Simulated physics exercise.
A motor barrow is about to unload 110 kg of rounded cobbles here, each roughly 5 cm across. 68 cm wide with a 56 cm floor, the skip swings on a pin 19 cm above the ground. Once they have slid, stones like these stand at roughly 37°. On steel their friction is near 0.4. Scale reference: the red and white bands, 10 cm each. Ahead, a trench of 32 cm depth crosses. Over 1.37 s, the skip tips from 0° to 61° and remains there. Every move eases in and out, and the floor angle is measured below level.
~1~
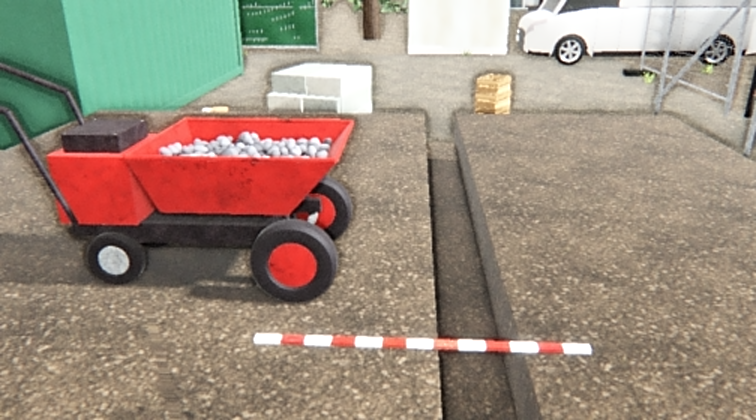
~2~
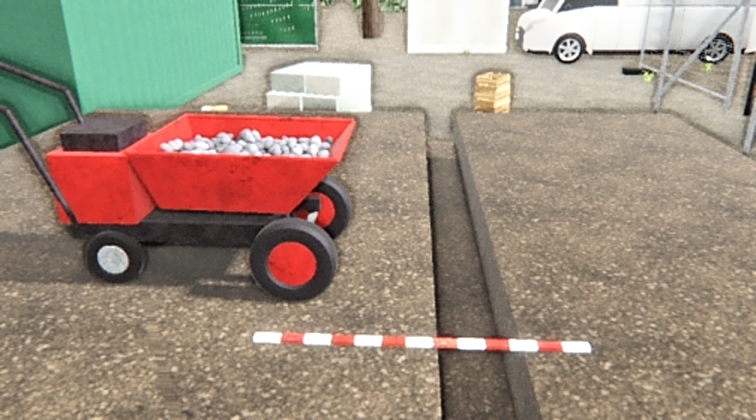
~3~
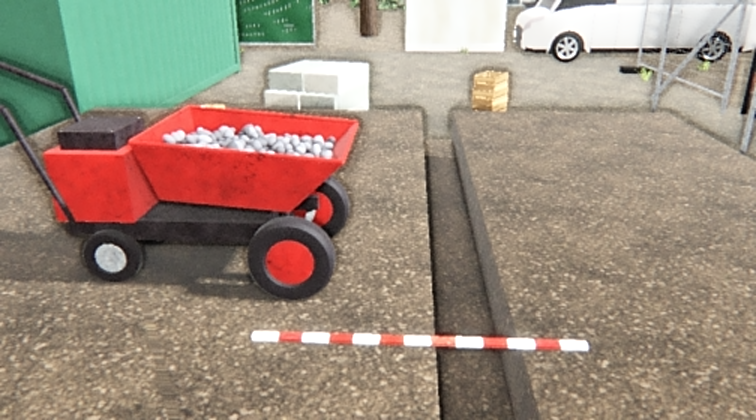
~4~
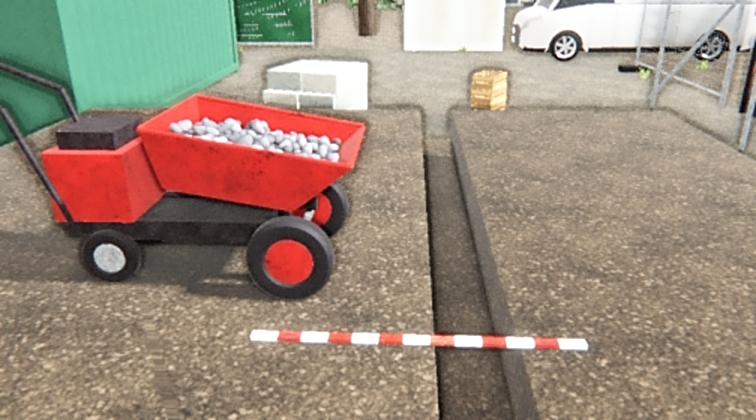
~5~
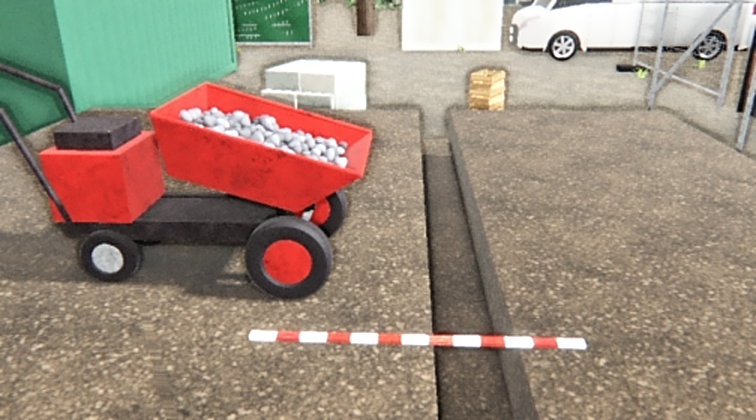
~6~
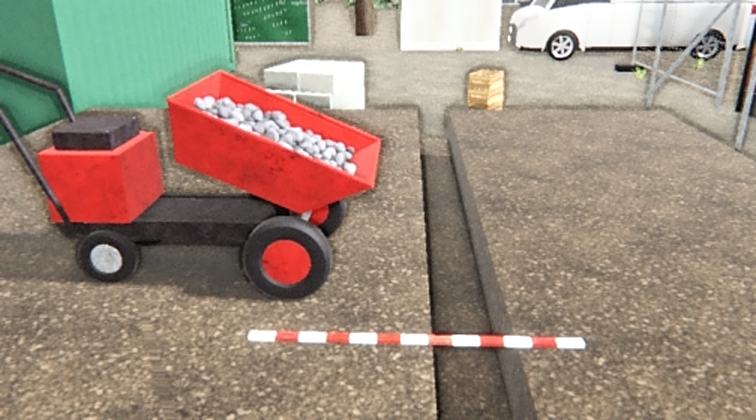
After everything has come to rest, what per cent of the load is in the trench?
I would say 91 percent.
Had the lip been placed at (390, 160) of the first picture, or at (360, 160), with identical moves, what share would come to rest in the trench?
That gives roughly 75 per cent and roughly 100 per cent.
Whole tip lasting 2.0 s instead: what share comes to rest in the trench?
With that timing, about 90 per cent.
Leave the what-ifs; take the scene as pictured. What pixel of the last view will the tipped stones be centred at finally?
(456, 308).
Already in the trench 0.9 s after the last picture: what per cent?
Close to 20 per cent at that time.
Then, 0.4 s after the last picture the floor is at 52°, 100 % in the skip; the foremost stones are at (392, 201).
Then, 0.9 s after the last picture the floor is at 61°, 78 % in the skip, 5 % short of the trench, 18 % in the trench; the foremost stones are at (476, 318).
Then, 1.2 s after the last picture the floor is at 61°, 43 % in the skip, 5 % short of the trench, 52 % in the trench; the foremost stones are at (494, 332).
Then, 3.2 s after the last picture the floor is at 61°, 2 % in the skip, 7 % short of the trench, 91 % in the trench; the foremost stones are at (495, 322).
